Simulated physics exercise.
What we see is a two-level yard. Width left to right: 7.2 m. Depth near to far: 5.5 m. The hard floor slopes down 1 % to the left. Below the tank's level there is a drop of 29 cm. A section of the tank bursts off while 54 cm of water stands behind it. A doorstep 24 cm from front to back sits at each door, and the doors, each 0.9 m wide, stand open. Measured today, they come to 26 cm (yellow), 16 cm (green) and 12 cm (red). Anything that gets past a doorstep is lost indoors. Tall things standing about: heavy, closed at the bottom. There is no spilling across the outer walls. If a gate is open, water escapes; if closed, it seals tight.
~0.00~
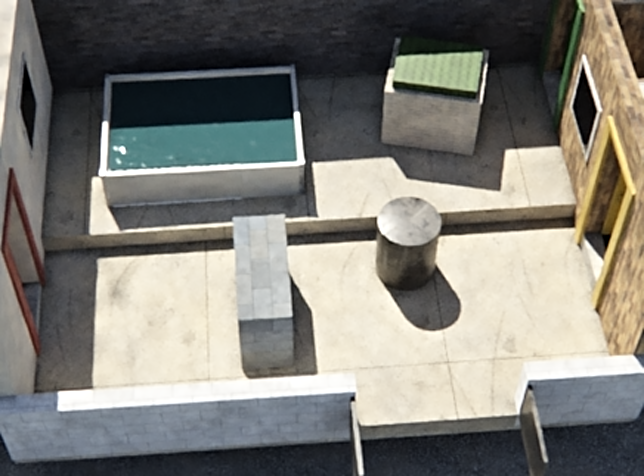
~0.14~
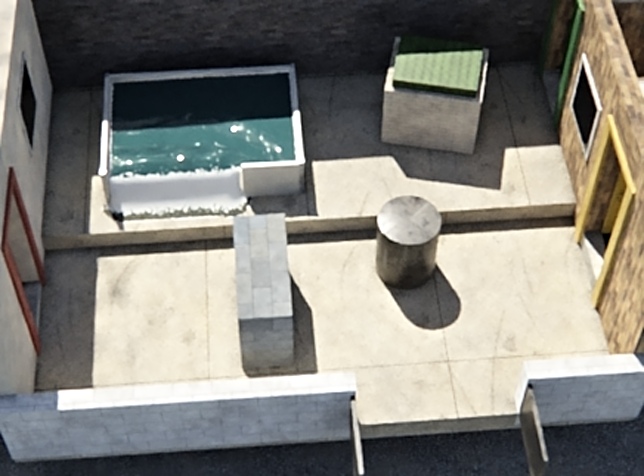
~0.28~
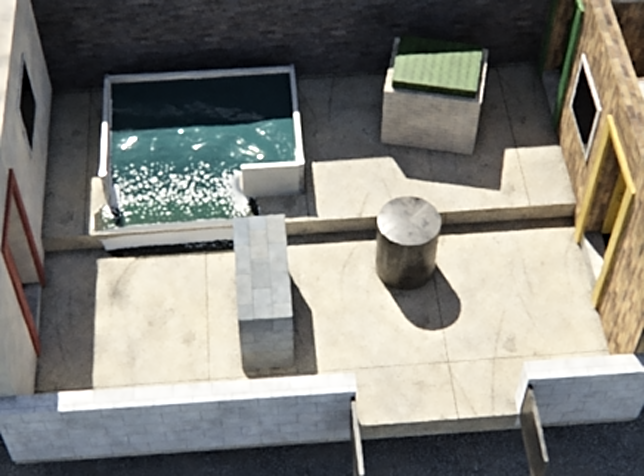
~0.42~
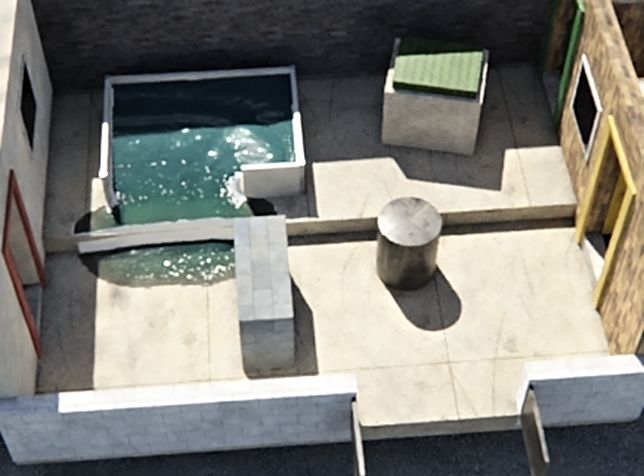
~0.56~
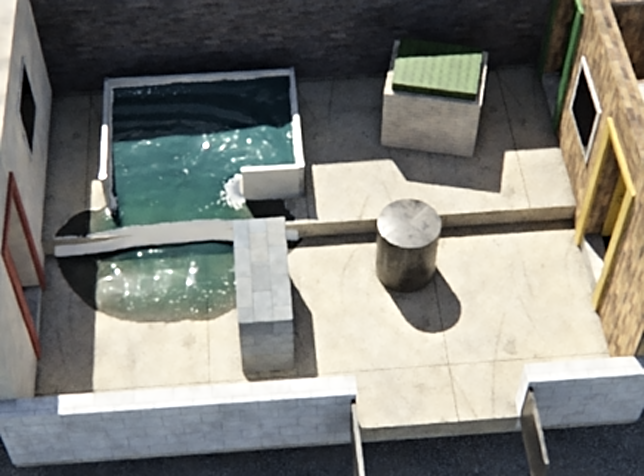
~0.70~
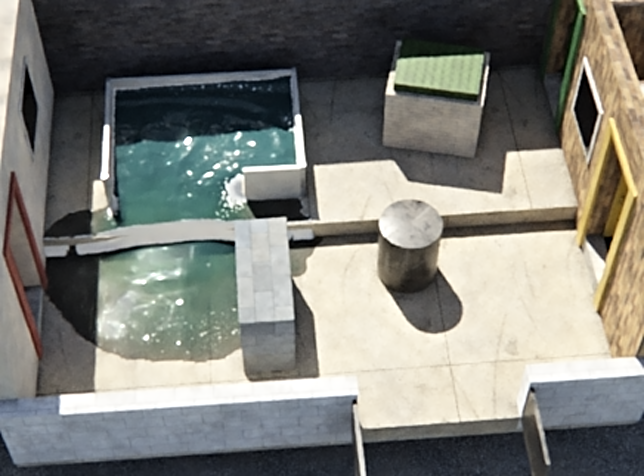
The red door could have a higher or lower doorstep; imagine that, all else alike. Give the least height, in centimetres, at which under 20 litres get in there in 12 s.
19 cm.
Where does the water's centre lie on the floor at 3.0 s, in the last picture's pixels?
(177, 286), roughly.
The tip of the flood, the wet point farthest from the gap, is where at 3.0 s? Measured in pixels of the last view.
At about (492, 401).
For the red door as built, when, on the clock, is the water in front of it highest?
3.4 s.
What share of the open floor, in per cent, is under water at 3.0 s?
Wet: Close to 45 %.
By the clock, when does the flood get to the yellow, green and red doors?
Yellow 4.5 s, green not within the 12 s, red 0.9 s.
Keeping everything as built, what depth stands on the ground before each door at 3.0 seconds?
Yellow door: 0 cm; green door: 0 cm; red door: 19 cm.
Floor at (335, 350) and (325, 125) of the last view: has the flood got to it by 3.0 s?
Well, the first is soaked and the second bone-dry.
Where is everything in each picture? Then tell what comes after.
Still water, 54 cm deep, in the tank at (202, 123); the red door at (25, 269) is dry, in the first frame.
The front is at (227, 213), 0.3 m from the gap at (177, 190); 0.3 m2 of floor is wet, 54 cm left at the back, in the second frame.
The gap is at (177, 192), the front 0.7 m out at (162, 253); the back of the tank holds 54 cm, in the third frame.
The front is at (194, 280), 1.2 m from the gap at (177, 193); 2.3 m2 of floor is wet, 54 cm left at the back, in the fourth frame.
Water pours out at (177, 196) and has run 1.7 m, to (199, 316); about 7 cm deep outside, 50 cm at the back, in the fifth frame.
The gap is at (178, 196), the front 2.3 m out at (192, 356); the back of the tank holds 45 cm; the red door at (27, 273), 2.4 m from the gap, is still 0.4 m from the nearest water, in the sixth frame.
After 1.4 s water covers 30 % of the floor, deepest (30 cm) near (169, 425); 10 cm at the red door, 0 litres in over its 12 cm doorstep.
After 3.0 s water covers 45 % of the floor, deepest (34 cm) near (34, 435); 19 cm at the red door, 9 litres in over its 12 cm doorstep.
After 12.0 s water covers 60 % of the floor, deepest (17 cm) near (37, 396); 16 cm at the red door, 179 litres in over its 12 cm doorstep.
At the red door as built, the water arrived by 0.9 s and peaked near 24 cm at 3.4 s.
Run again over the same 12 s with other heights there, 84 litres in over 15.5 cm, 9 litres over 21 cm. The limit of 20 litres is kept from about 19 cm up.
